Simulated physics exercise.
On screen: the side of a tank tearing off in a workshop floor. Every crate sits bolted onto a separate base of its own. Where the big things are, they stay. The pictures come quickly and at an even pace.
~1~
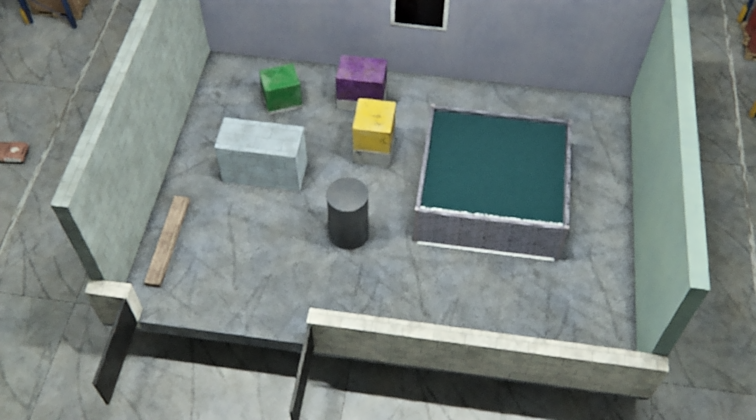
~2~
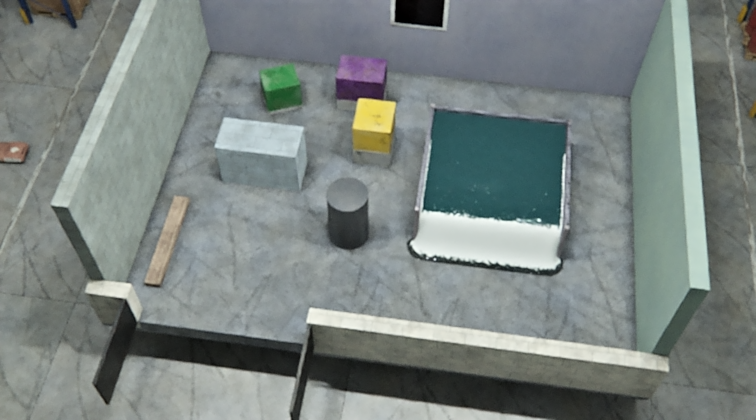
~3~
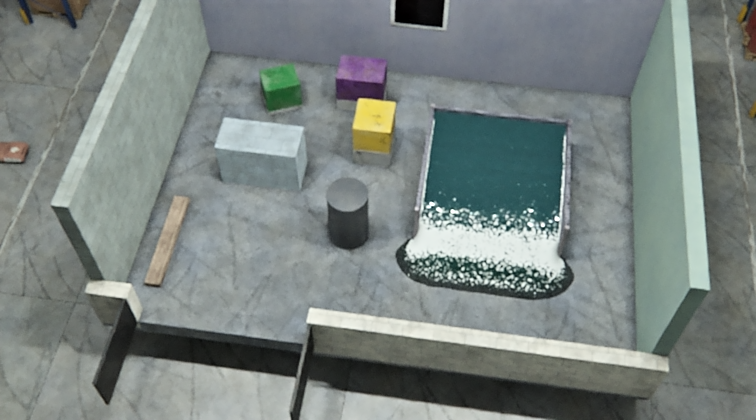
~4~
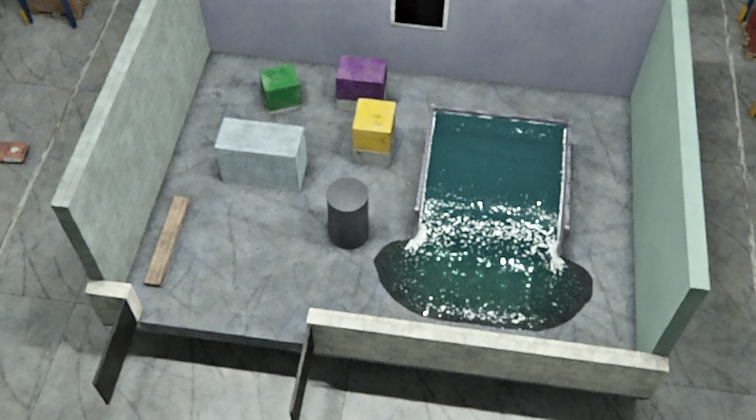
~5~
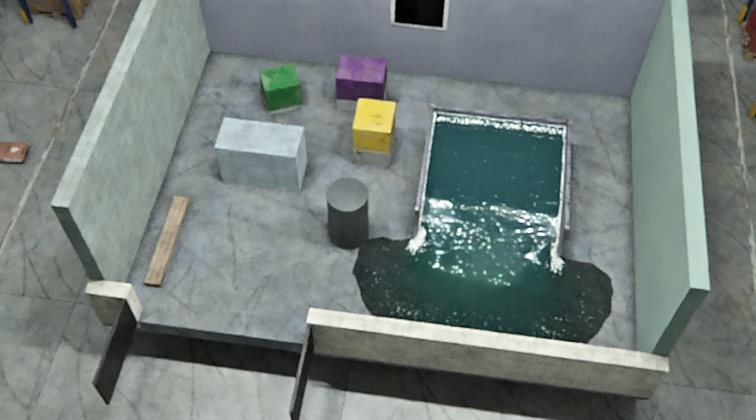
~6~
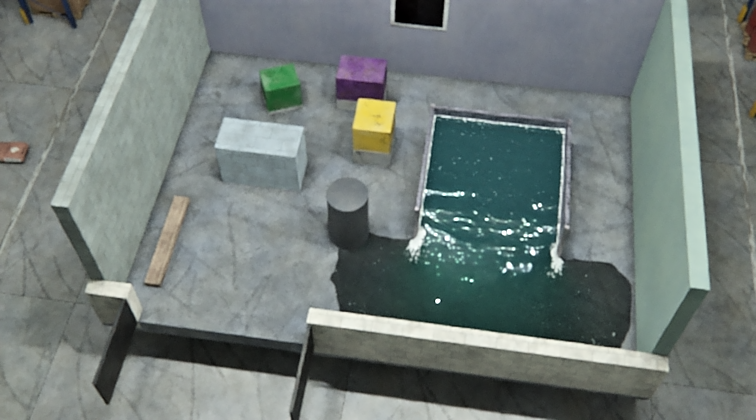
Dark green water pours from the open front of a tank and spreads across the grey floor to the low front wall.
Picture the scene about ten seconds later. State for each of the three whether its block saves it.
The green crate will be caught by the water, the yellow crate will be missed by the water, the purple crate will be missed by the water.
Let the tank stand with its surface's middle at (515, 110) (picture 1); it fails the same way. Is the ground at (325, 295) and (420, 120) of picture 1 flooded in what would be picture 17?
The first spot is inundated and the second is not reached.
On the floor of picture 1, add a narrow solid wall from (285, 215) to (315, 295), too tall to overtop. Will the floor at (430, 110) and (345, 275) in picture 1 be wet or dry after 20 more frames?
Untouched, reached.
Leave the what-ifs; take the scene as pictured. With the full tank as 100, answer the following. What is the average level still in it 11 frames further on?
Near 30 in a hundred.
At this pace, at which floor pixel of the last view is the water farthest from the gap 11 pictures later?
My guess would be about (141, 307).
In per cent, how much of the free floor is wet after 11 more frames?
Roughly 35 per cent.
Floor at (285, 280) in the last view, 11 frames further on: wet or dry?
Answer: Flooding.
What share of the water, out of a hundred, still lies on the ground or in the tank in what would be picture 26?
About 96 %.
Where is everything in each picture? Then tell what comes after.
In the first frame, the open tank at (496, 167) is whole and still.
In the second frame, water pours out at (487, 239) and has run to (412, 243).
In the third frame, water pours out at (487, 240) and has run to (402, 258).
In the fourth frame, the front is at (387, 282), out from the gap at (487, 241).
In the fifth frame, the front is at a hidden place, out from the gap at (487, 241).
In the sixth frame, water pours out at (487, 242) and has run to a hidden place.
A moment on, water covers 25 % of the floor; the green crate not reached, the yellow crate not reached, the purple crate not reached.
Next, water covers 35 % of the floor; the green crate not reached, the yellow crate not reached, the purple crate not reached.
Then, water covers 60 % of the floor; the green crate not reached, the yellow crate not reached, the purple crate not reached.
Later, water covers 95 % of the floor; the green crate water round its plinth, the yellow crate water round its plinth, the purple crate water round its plinth.
In the end, water covers 100 % of the floor; the green crate was topped, the yellow crate stayed above the water, the purple crate stayed above the water.
